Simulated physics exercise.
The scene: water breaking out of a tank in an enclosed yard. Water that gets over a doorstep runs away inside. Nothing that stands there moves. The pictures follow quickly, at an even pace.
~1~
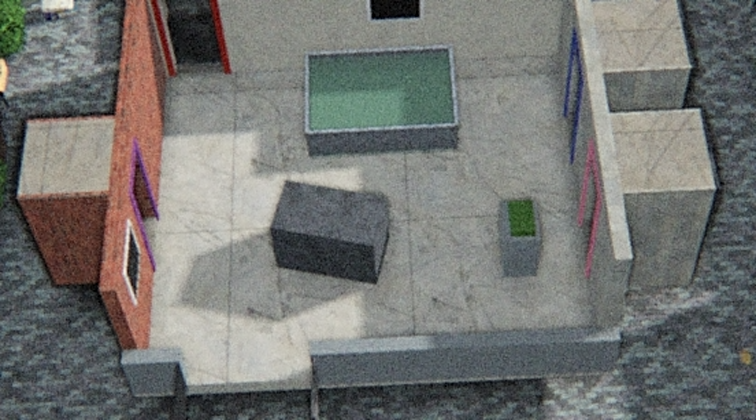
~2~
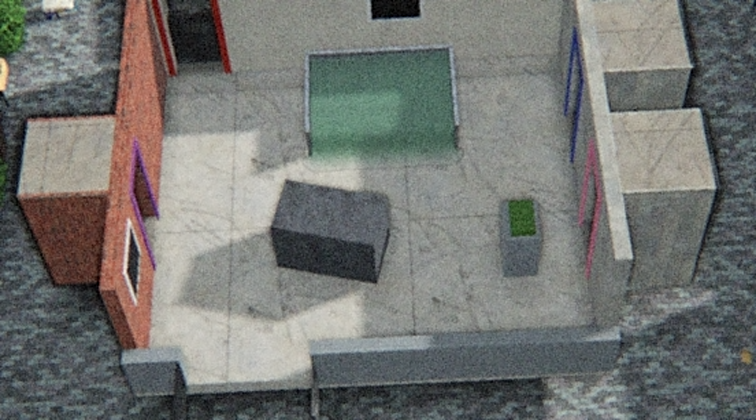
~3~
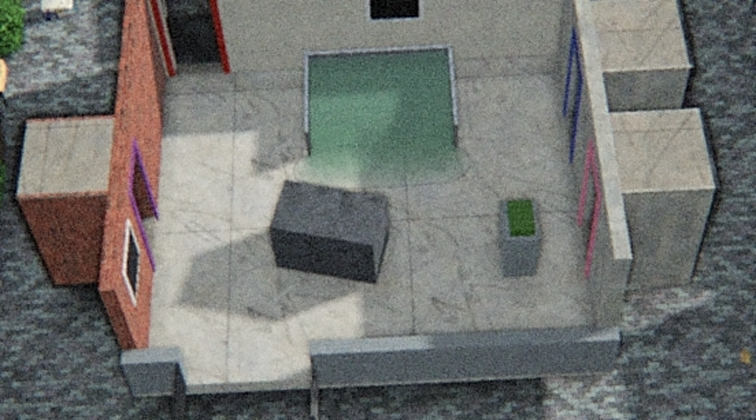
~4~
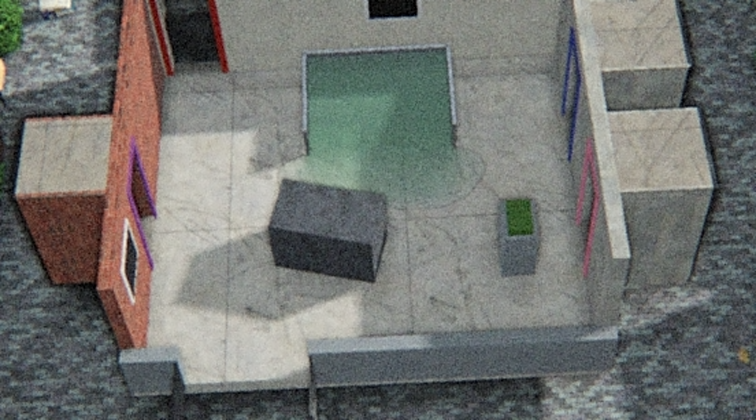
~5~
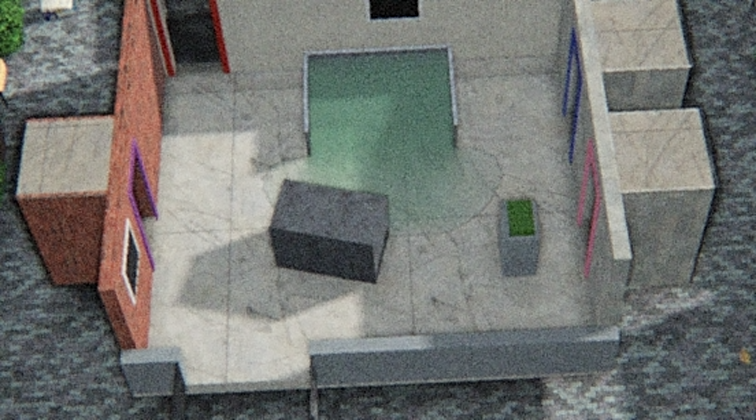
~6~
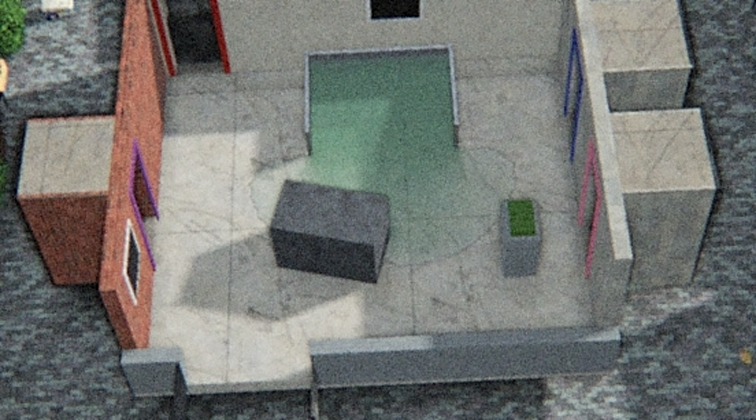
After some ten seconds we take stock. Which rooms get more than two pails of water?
In the end: The purple door stays under that; the blue door stays under that; the red door takes more than that; the pink door stays under that.
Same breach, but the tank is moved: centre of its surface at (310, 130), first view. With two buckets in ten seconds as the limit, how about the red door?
The red door takes less.
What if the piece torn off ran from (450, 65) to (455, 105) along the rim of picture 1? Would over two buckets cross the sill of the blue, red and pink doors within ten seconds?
Blue door is over, red door keeps below it, pink door lets less in.
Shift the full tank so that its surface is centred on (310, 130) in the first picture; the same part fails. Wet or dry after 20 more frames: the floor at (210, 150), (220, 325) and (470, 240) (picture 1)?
One after the other: Not flooded, covered, covered.
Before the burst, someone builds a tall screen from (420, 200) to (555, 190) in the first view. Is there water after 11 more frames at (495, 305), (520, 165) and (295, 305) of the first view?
In that order: Awash, wet, dry.
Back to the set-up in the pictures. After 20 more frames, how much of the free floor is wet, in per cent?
Roughly 65 per cent.
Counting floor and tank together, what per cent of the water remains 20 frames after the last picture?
Roughly 100 per cent.
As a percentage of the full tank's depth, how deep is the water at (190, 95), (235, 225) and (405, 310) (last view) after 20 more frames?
About 0, 6 and 8 per cent.
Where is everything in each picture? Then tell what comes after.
The first picture shows the tank at (380, 91) is whole and still.
In the second picture, the front is at (306, 159), out from the gap at (383, 142).
In the third picture, water pours out at (382, 143) and has run to (302, 176).
In the fourth picture, water pours out at (381, 143) and has run to a hidden place.
In the fifth picture, the front is at a hidden place, out from the gap at (382, 144).
In the sixth picture, water pours out at (383, 145) and has run to (461, 247).
A moment on, water covers 35 % of the floor; the purple door not reached, the blue door not reached, the red door not reached, the pink door not reached.
Next, water covers 45 % of the floor; the purple door wet at the sill, nothing in, the blue door not reached, the red door not reached, the pink door wet at the sill, nothing in.
Then, water covers 65 % of the floor; the purple door under two buckets in, the blue door not reached, the red door not reached, the pink door wet at the sill, nothing in.
Later, water covers 90 % of the floor; the purple door under two buckets in, the blue door wet at the sill, nothing in, the red door over two buckets in, the pink door wet at the sill, nothing in.
In the end, water covers 100 % of the floor; the purple door under two buckets in, the blue door wet at the sill, nothing in, the red door over two buckets in, the pink door wet at the sill, nothing in.
